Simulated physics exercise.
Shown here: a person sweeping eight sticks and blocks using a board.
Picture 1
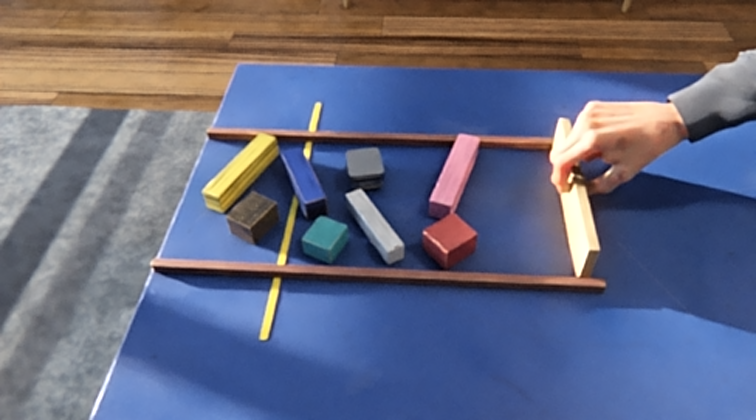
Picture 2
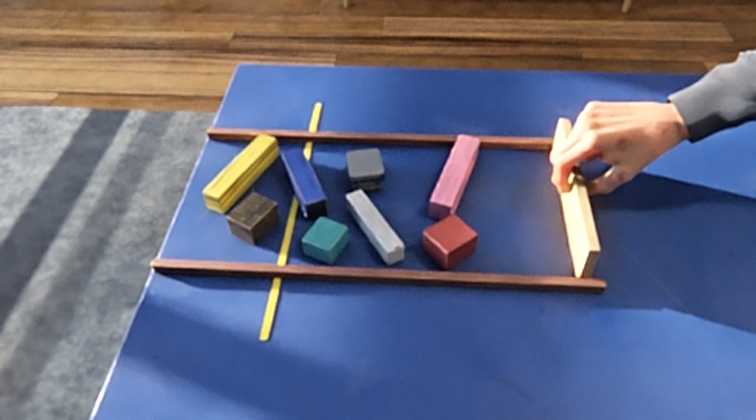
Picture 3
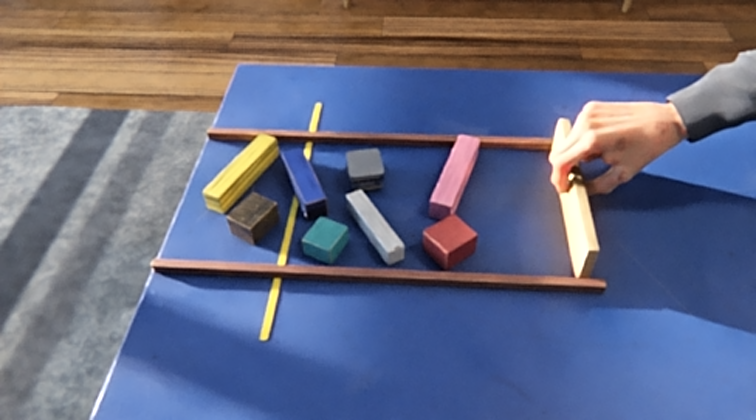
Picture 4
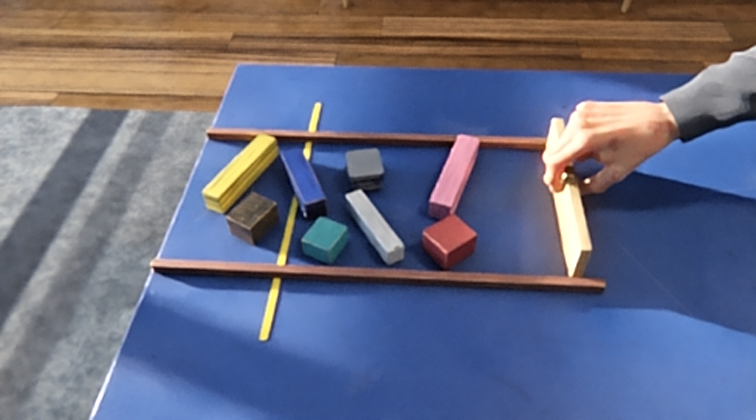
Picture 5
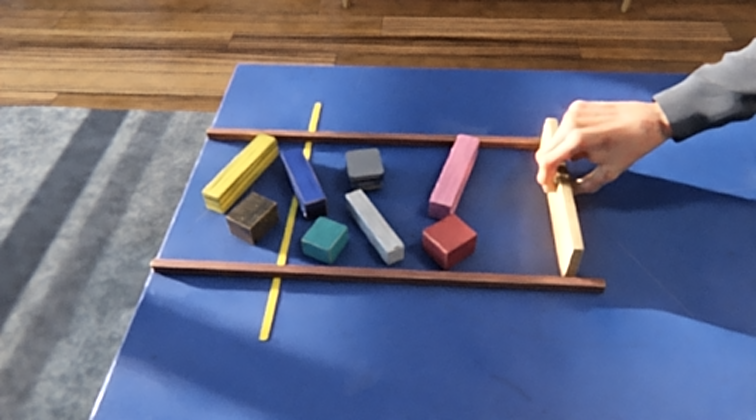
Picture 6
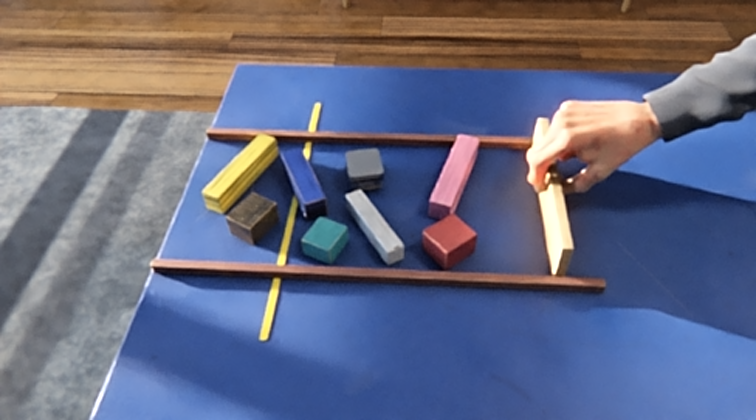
At first, a hand holds a wooden board upright at the right end of two dark rails, with eight coloured sticks and blocks lying still between them on a blue table. Then the hand slides the board a short way left, still short of the pink stick and red block.
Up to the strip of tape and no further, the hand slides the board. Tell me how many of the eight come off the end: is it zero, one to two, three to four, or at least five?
It is zero.
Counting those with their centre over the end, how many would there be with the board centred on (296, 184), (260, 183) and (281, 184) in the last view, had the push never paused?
In order: 0, 2, 0.
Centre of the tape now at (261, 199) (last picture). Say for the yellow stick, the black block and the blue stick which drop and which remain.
The yellow stick topples off; the black block topples off; and the blue stick stays put.
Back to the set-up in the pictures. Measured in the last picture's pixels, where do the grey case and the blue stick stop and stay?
Final positions - grey case around (264, 167), blue stick around (232, 182).
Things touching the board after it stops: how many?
Contact count: 2.
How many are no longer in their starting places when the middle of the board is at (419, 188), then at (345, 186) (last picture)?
Well, it's 3 at the first one and 7 at the second.
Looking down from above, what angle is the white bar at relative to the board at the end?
About 0° out of line.
Soon after, none off yet; yellow stick at rest near (243, 172); black block at rest near (253, 219); blue stick at rest near (304, 184).
After that, none off yet; yellow stick moving near (237, 171); black block displaced about its own width near (223, 218); blue stick displaced a little near (264, 183).
In the end, the number that fall off is zero.
